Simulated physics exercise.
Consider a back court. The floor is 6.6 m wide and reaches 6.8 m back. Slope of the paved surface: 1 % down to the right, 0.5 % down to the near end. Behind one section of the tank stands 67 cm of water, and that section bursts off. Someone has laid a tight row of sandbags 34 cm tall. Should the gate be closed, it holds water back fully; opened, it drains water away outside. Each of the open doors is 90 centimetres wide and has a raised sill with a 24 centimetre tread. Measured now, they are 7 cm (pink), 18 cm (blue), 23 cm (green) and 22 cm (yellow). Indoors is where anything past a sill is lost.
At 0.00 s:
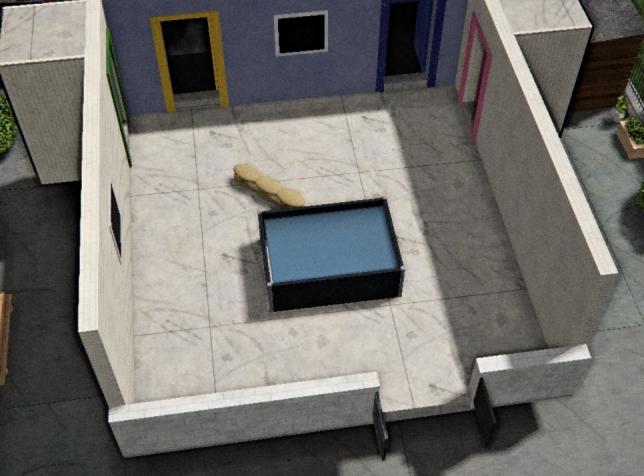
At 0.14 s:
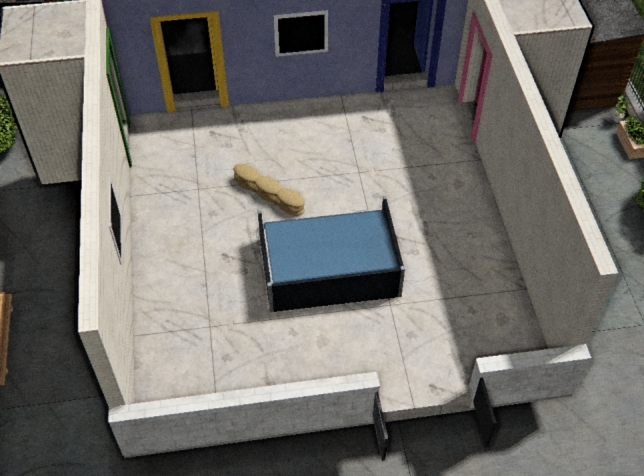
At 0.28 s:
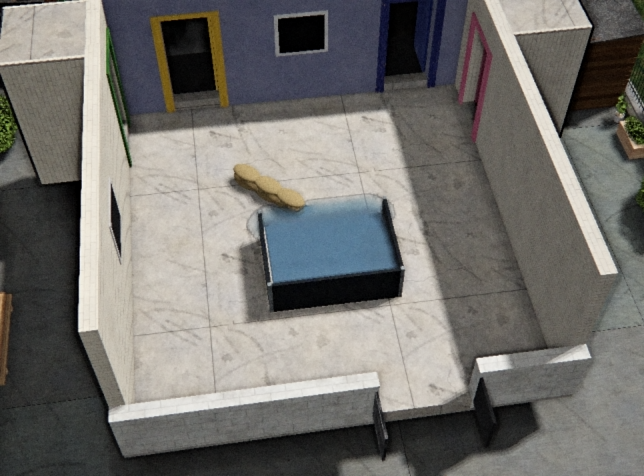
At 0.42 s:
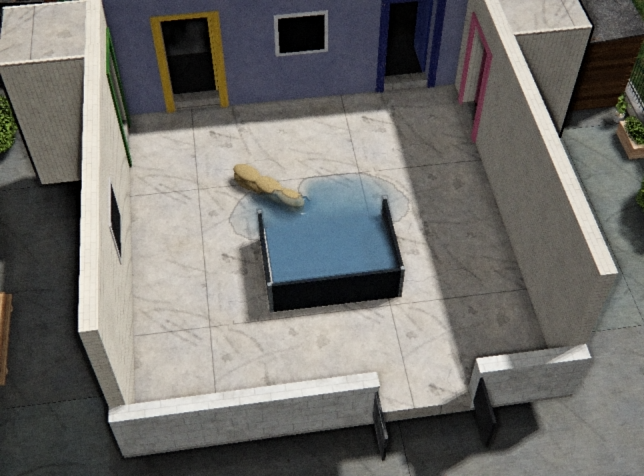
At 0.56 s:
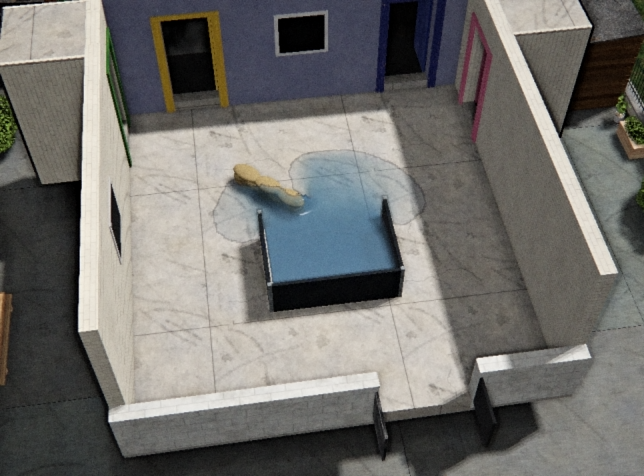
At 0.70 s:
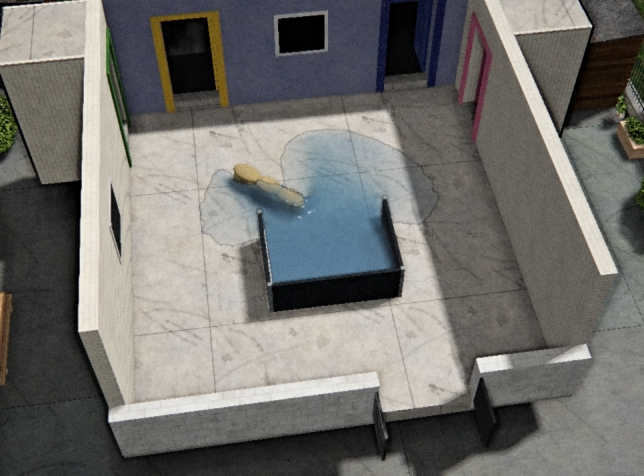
In a walled courtyard with pale stone paving, a rectangular tank of still blue water sits near a wavy tan block. The tank's far side disappears, and water pours out toward the back, spreading around the block in a widening, rounded sheet while the level inside drops slightly.
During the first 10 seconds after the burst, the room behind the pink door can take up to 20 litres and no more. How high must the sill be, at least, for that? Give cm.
About 16 cm.
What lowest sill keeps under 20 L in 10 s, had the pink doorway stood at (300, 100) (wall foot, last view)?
Roughly 20 cm.
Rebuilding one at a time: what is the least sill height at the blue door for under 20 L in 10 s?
At blue, about 16 cm.
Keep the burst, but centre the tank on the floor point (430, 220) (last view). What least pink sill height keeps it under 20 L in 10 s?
Then close to 18 cm.
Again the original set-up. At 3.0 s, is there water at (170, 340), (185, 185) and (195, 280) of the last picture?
In the order asked: Untouched, soaked, untouched.
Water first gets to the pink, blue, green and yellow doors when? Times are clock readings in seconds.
Pink 1.8 s, blue 1.4 s, green 1.5 s, yellow 2.0 s.
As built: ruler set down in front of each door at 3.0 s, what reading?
Pink door 21 cm, blue door 19 cm, green door 10 cm, yellow door 12 cm.
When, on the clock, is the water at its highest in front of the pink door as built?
3.0 s.
After 1.4 s water covers 35 % of the floor, deepest (34 cm) near (295, 224); it has not reached the pink door.
After 3.0 s water covers 50 % of the floor, deepest (28 cm) near (451, 89); 21 cm at the pink door, 29 litres in over its 7 cm sill.
After 10.0 s water covers 90 % of the floor, deepest (12 cm) near (541, 346); 9 cm at the pink door, 123 litres in over its 7 cm sill.
At the pink door as built, the water arrived by 1.8 s and peaked near 21 cm at 3.0 s.
With a sill of 13 cm, 40 litres would have come in within the 10 s; with 20.5 cm, 8 litres. So under 20 litres takes about 16 cm.
